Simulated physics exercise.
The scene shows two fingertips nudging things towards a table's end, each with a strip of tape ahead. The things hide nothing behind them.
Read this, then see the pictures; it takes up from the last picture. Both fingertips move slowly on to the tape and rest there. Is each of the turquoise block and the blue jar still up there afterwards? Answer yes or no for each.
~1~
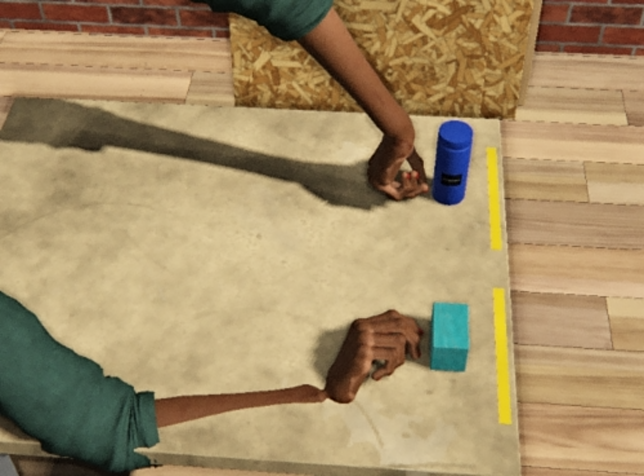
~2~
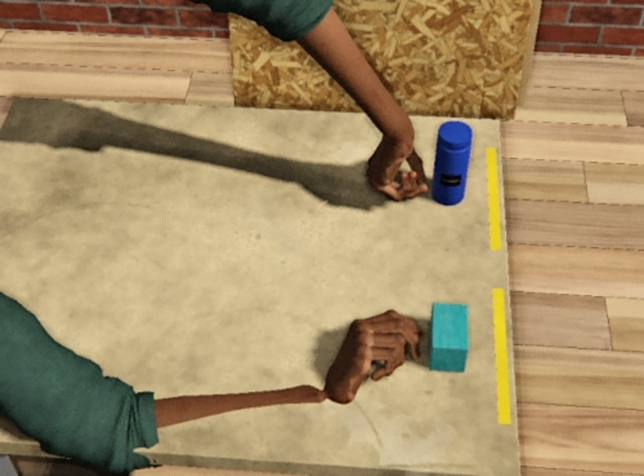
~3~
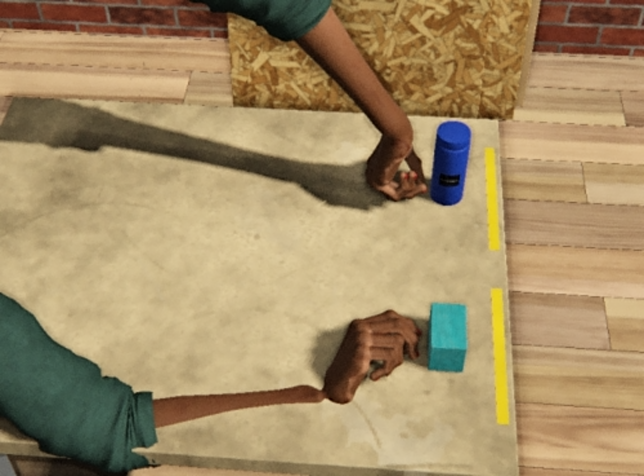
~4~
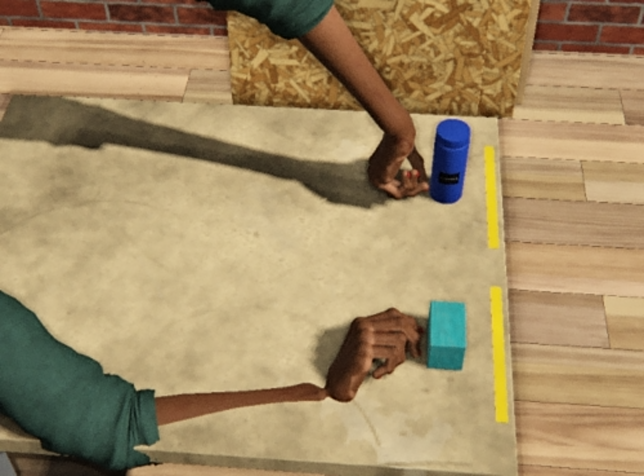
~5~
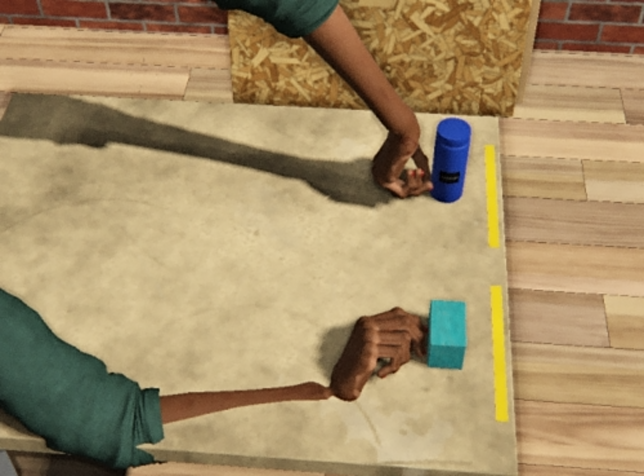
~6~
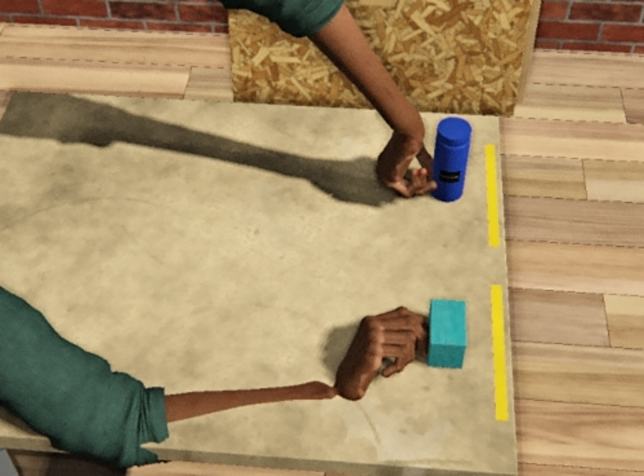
Turquoise block - no; blue jar - no.
Then, 1.02 s later than the last frame, turquoise block tilted by 21° near (528, 341); blue jar shifted well along near (519, 164).
Then, 1.30 s later than the last frame, turquoise block dropping; blue jar dropping near (559, 231).
Then, 1.50 s later than the last frame, turquoise block fallen; blue jar dropping near (552, 399).
When it is over, the turquoise block falls off the table; the blue jar falls off the table.
